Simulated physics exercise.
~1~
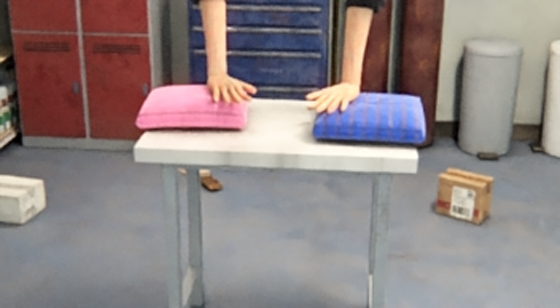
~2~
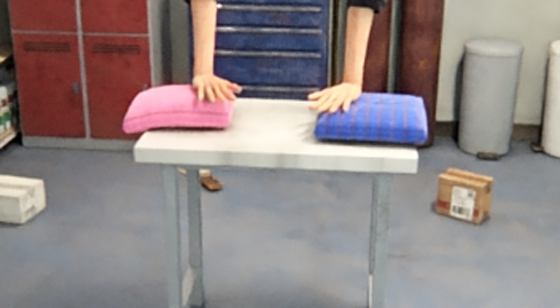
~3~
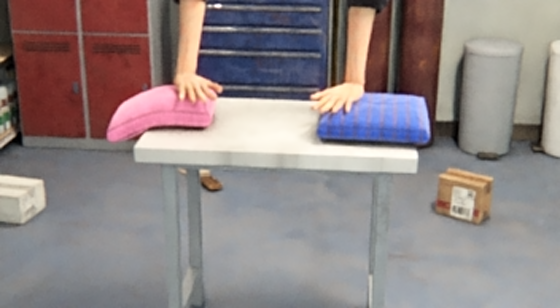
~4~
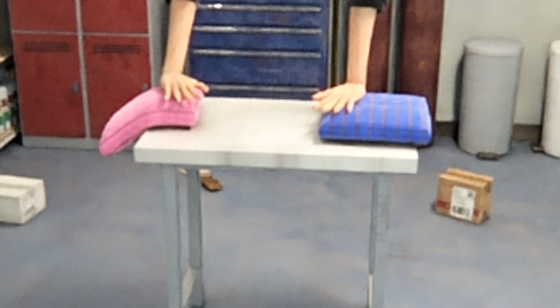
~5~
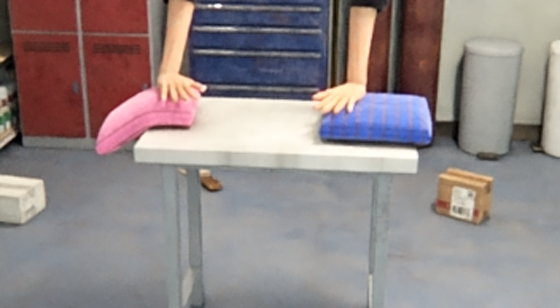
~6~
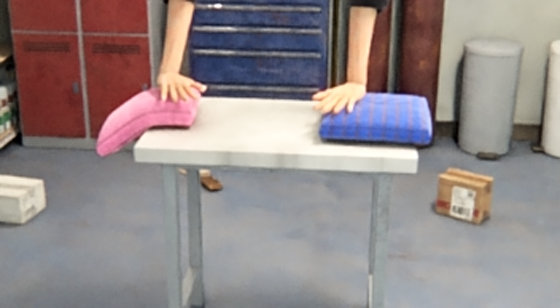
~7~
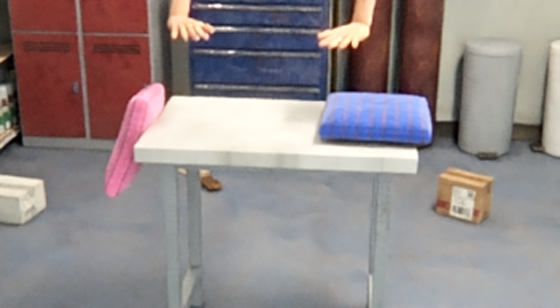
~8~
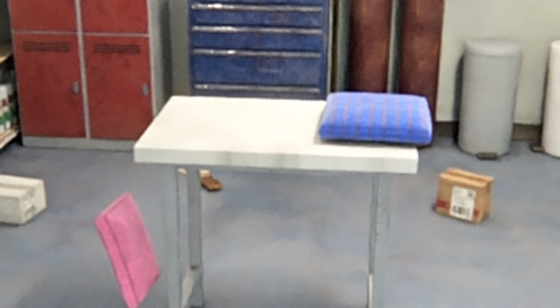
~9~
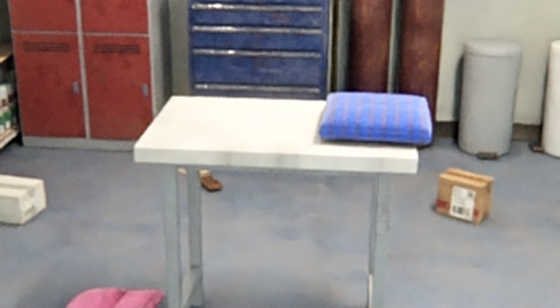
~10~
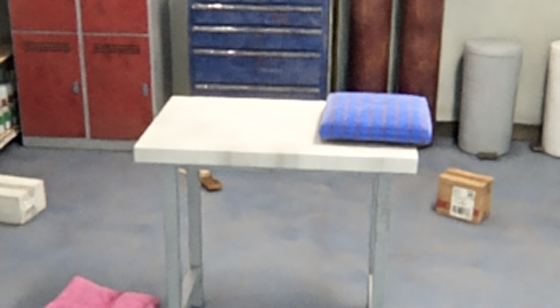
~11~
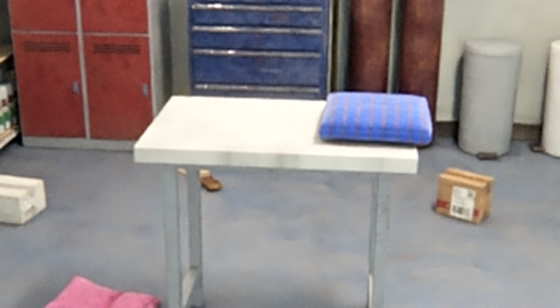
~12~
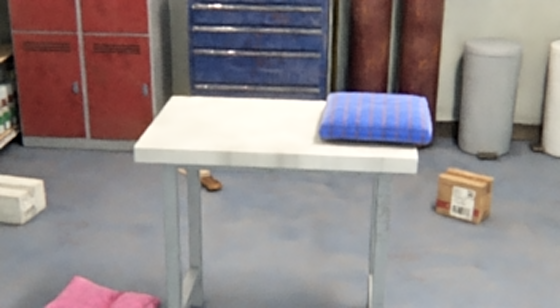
A pink soft bag lies on the left of a pale bench, with a blue cushion on the right, seen from the front by a still camera in a workshop with red lockers and blue drawers behind. Two hands rest on them, and the left one pushes the bag leftward until its outer end droops over the edge. The hands pause, then lift and draw back out of view. The bag tips off the end and drops to the floor, where it settles at the lower left. The blue cushion stays on the bench.
